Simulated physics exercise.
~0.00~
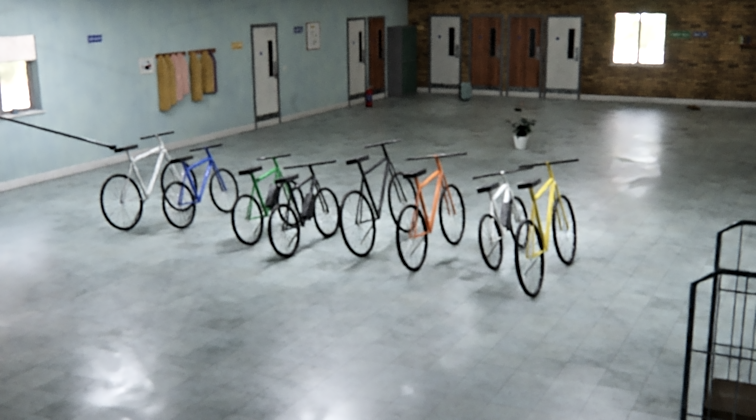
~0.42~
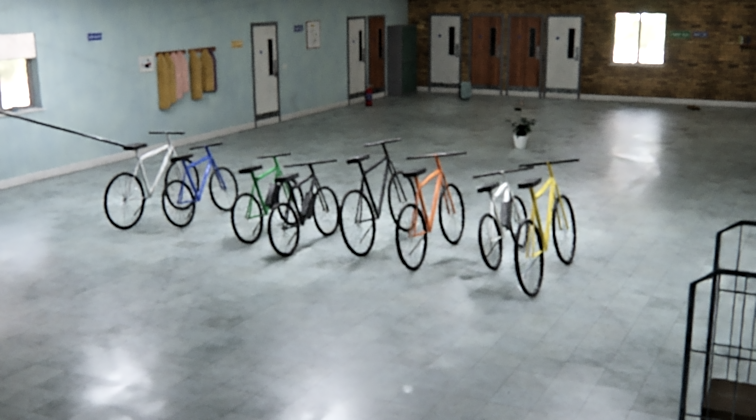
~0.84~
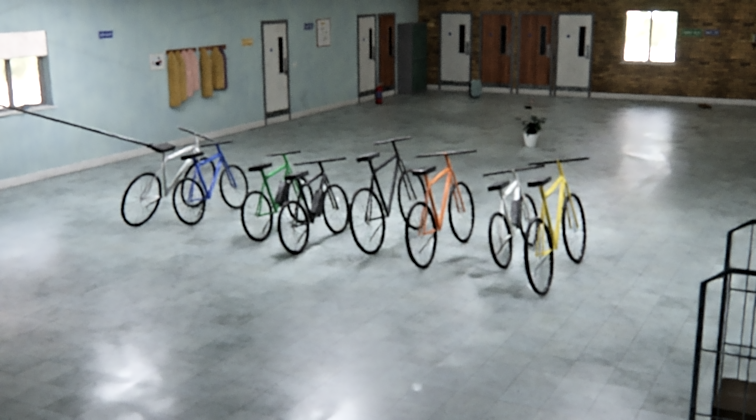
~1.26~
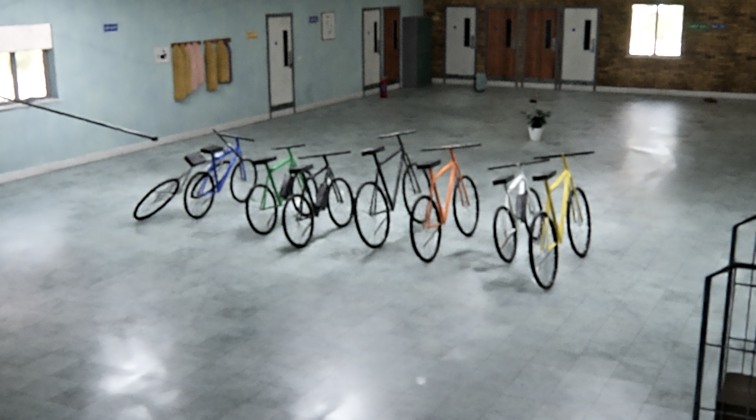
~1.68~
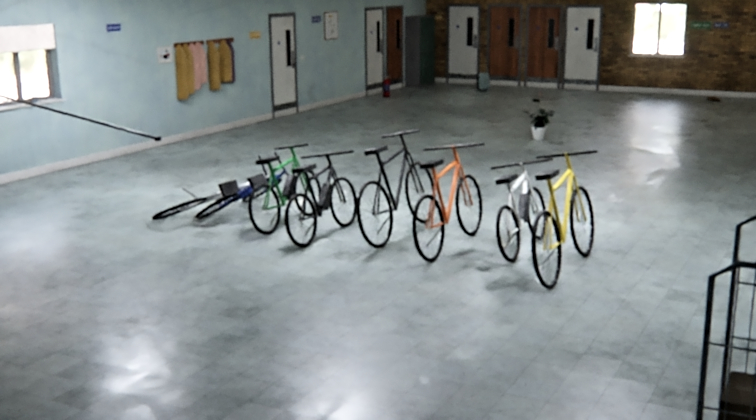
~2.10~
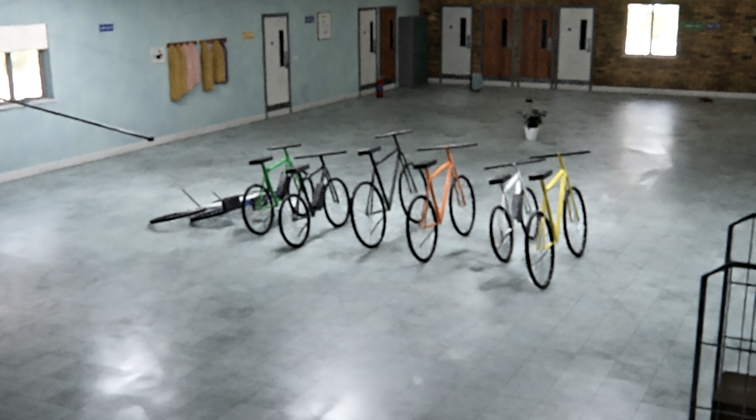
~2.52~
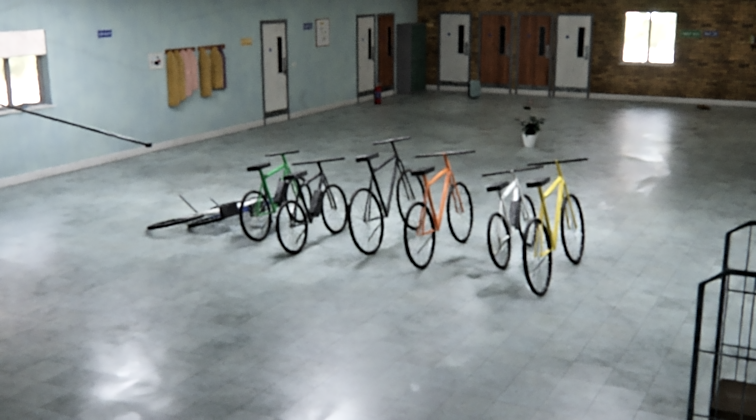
A pole tips the white bicycle onto the blue one, and both fall flat, leaving six standing.
